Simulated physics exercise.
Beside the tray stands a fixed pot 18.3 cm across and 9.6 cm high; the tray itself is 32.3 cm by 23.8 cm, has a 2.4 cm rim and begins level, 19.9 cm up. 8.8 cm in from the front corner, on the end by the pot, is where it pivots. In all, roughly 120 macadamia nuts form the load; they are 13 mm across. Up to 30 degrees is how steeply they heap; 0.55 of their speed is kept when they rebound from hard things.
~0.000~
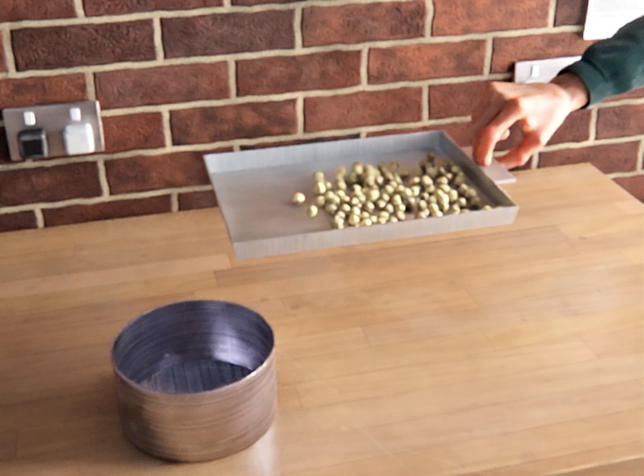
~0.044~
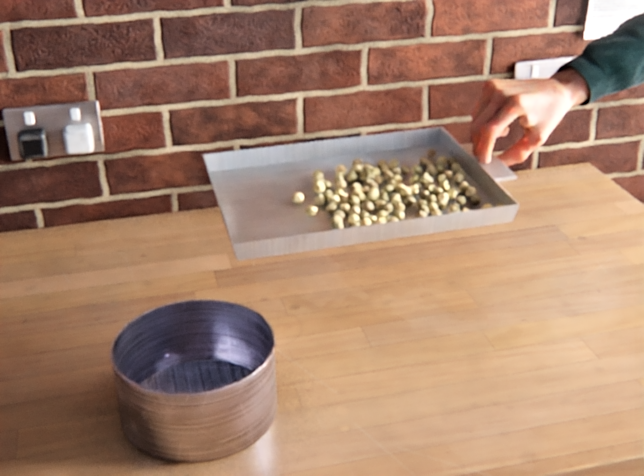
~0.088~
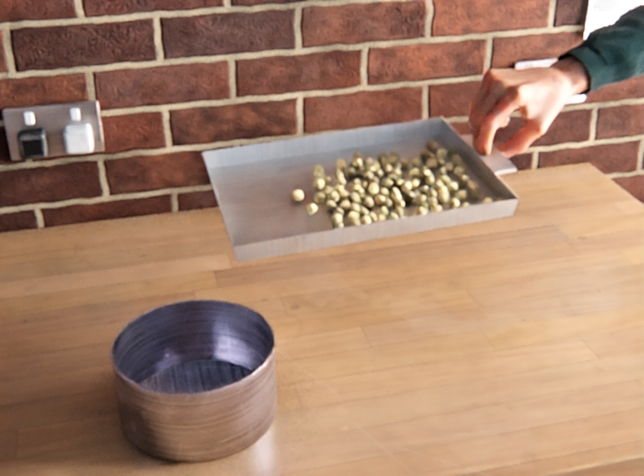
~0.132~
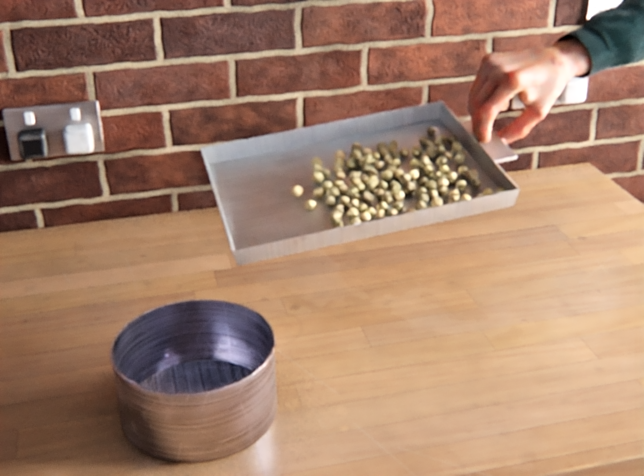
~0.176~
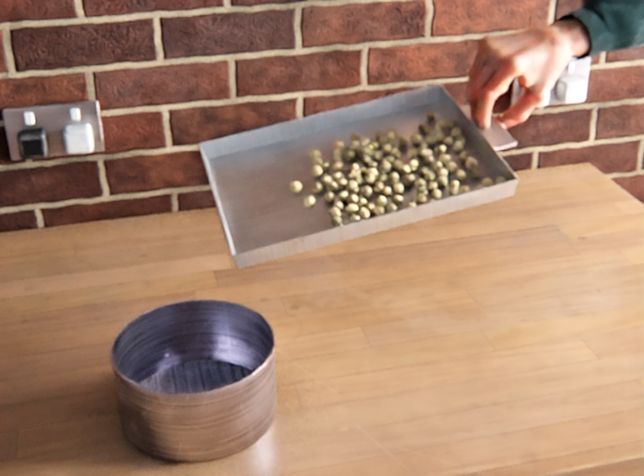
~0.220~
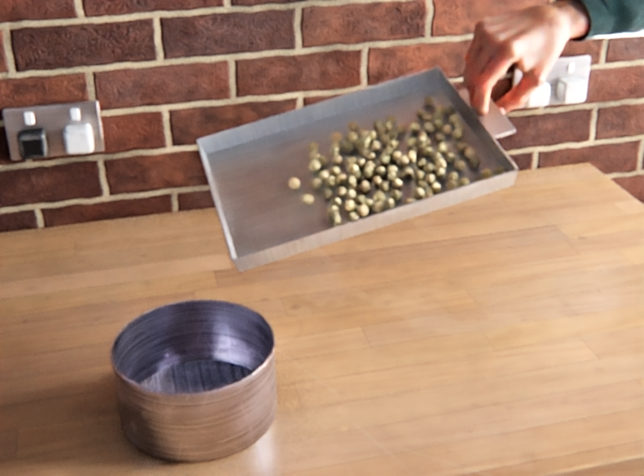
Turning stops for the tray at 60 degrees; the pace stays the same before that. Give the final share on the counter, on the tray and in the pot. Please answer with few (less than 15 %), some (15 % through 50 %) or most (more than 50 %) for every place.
Counter: Few, tray: Most, pot: Some.
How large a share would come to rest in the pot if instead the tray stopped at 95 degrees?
In that case some 100 per cent.
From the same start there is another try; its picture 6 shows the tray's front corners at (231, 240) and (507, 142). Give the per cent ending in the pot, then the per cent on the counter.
The pot gets 10 and the counter 20.
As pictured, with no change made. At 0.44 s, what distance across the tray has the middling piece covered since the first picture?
Displacement on the tray: Roughly 5 cm.
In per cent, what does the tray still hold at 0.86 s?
Roughly 75 per cent.
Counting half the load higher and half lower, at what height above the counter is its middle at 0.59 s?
Some 24 cm above the counter.
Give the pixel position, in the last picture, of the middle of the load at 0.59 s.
By then the middle of the load sits around (305, 205).
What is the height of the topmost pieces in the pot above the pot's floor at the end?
Some 1.5 cm up.
After 0.44 s, tilt 39 degrees; the tray holds 100 %, the pot 0 %.
After 0.59 s, tilt 54 degrees; the tray holds 100 %, the pot 0 %.
After 0.86 s, tilt 60 degrees; the tray holds 75 %, the pot 20 %.
In the end, at 1.9 s, counter 0 %, tray 60 %, pot 35 %.
